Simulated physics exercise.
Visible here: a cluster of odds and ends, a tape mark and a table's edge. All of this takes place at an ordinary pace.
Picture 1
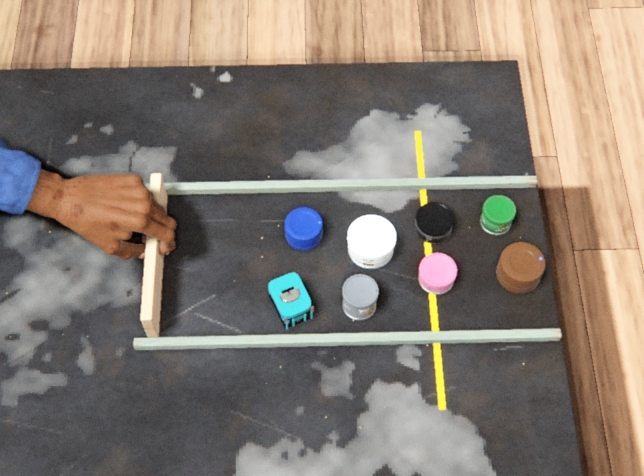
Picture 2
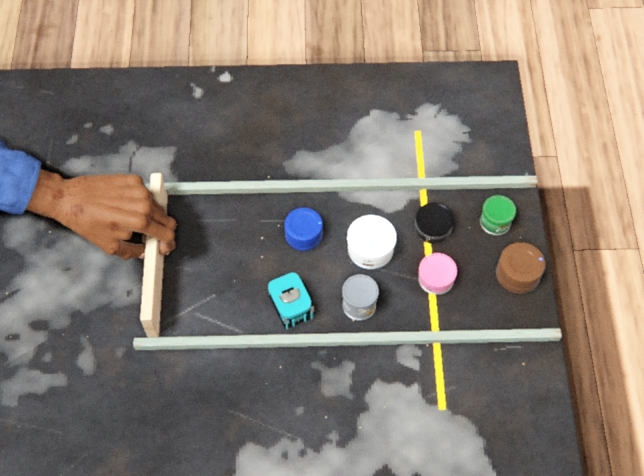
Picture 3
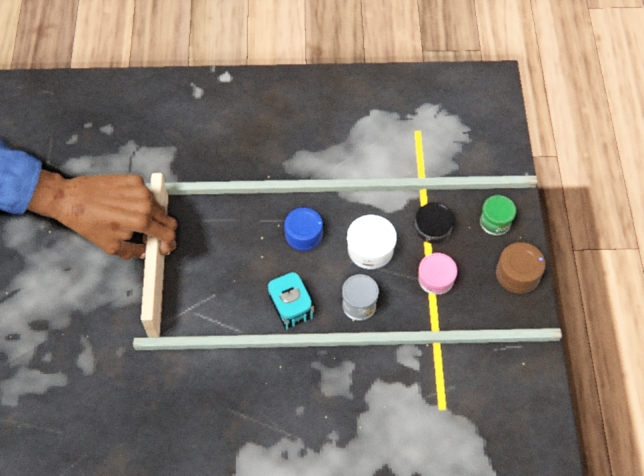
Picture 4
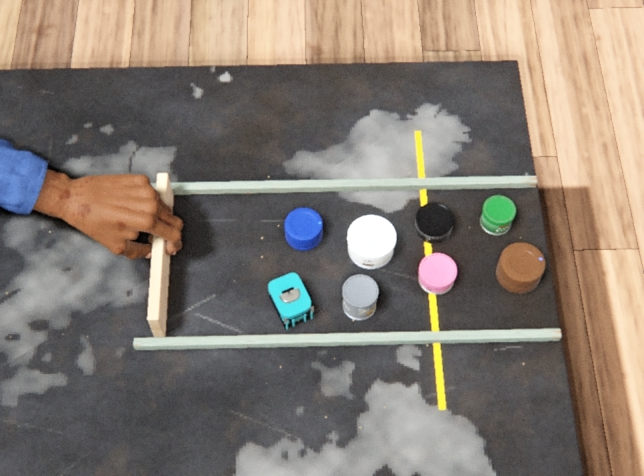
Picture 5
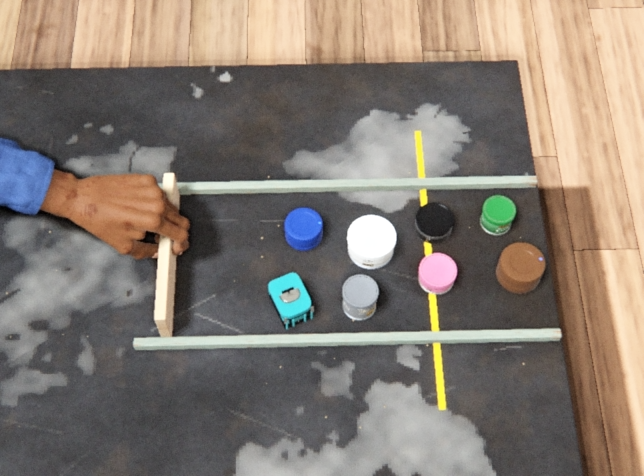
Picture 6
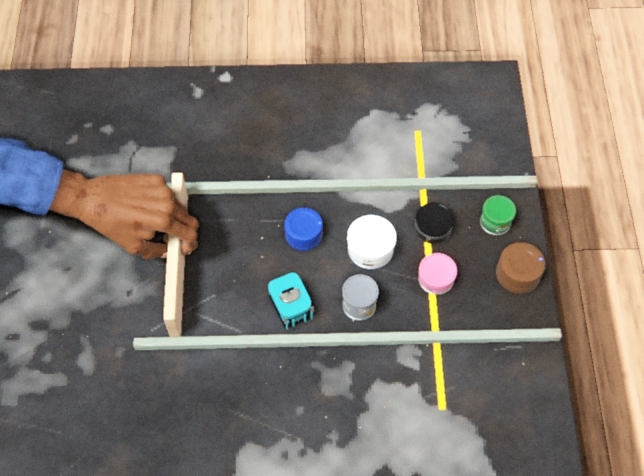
A hand gripping a pale wooden board rests at the left end of two parallel rails, then slides the board slowly a short way to the right. The blue, white, turquoise, grey, black, pink, green and brown objects ahead of it, some by a yellow tape line, stay still.
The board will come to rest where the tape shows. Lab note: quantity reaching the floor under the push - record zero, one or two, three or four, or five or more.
The number going over the end will be nothing at all.
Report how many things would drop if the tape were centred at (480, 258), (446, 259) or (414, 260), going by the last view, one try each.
Result per try: 2; 0; 0.
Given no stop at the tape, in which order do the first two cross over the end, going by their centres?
It would be the brown lid and after it the green tin.
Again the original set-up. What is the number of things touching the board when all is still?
Number: 3.
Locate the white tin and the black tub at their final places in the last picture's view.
I'd put one close to (453, 249) and the other close to (480, 224).
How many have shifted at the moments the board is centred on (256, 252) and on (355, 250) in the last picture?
Moved so far: 0, later 4.
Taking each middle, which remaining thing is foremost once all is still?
I'd say the brown lid.
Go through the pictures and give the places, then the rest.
In the first frame, brown lid (520, 268); green tin (498, 216); black tub (434, 223); board (155, 254); tape (429, 259).
In the second frame, green tin (498, 216); board (155, 254).
In the third frame, black tub (434, 223); turquoise case (290, 301).
In the fourth frame, brown lid (520, 268); pink tin (437, 274).
In the fifth frame, green tin (498, 216); white tin (371, 243).
In the sixth frame, brown lid (520, 268); green tin (498, 216); black tub (434, 223); board (176, 254); tape (429, 259).
A little later, none off yet; brown lid at rest near (520, 268); green tin at rest near (498, 216); black tub at rest near (434, 223).
When it is over, the number that fall off is zero.
